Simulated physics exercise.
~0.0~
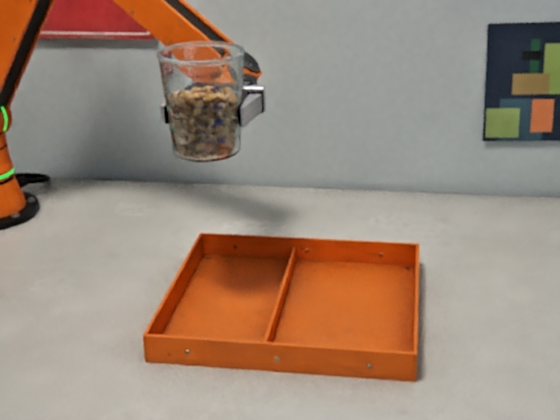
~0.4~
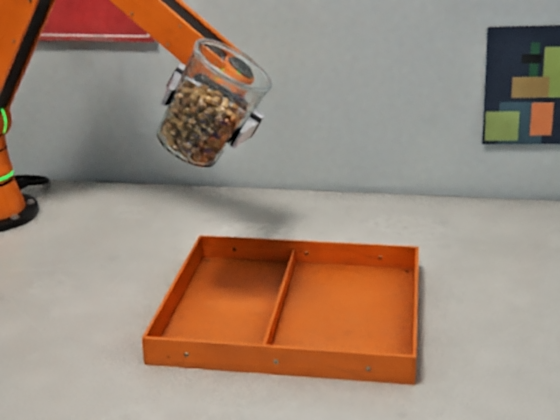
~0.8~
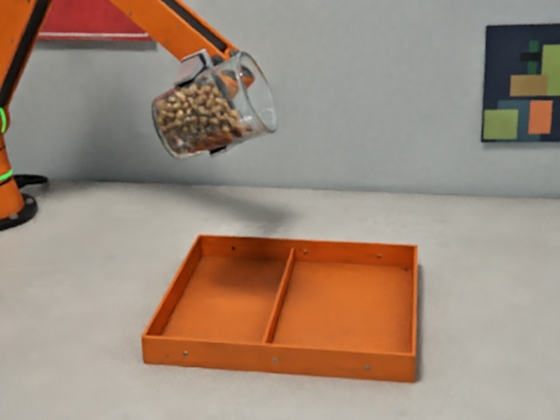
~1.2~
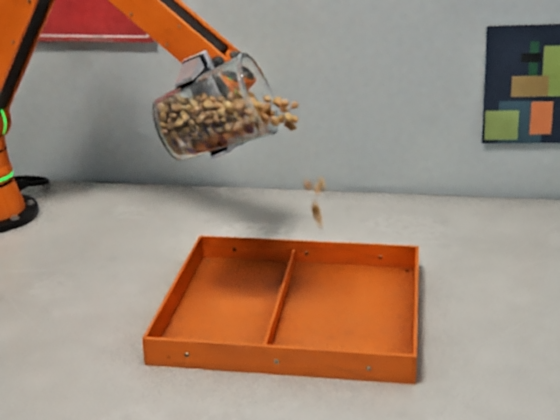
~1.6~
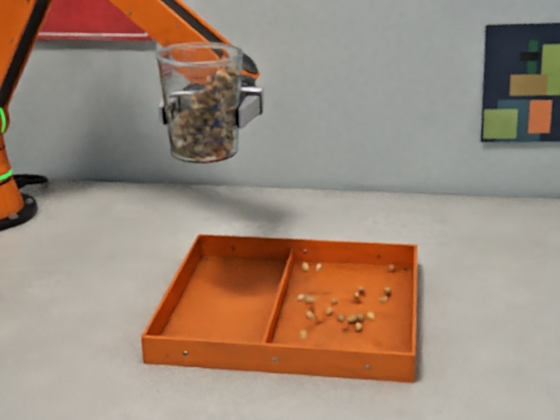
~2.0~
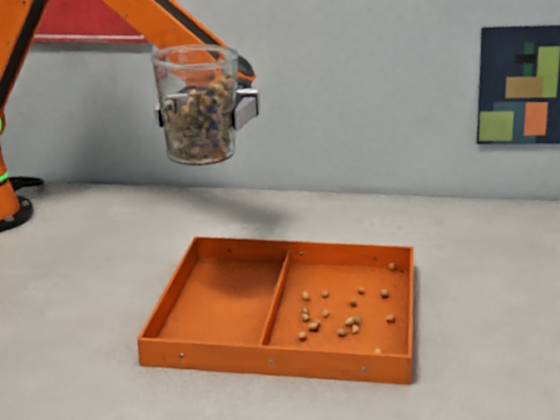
A robot arm tips a clear cup, spills some beans into the tray's right side, and straightens it.
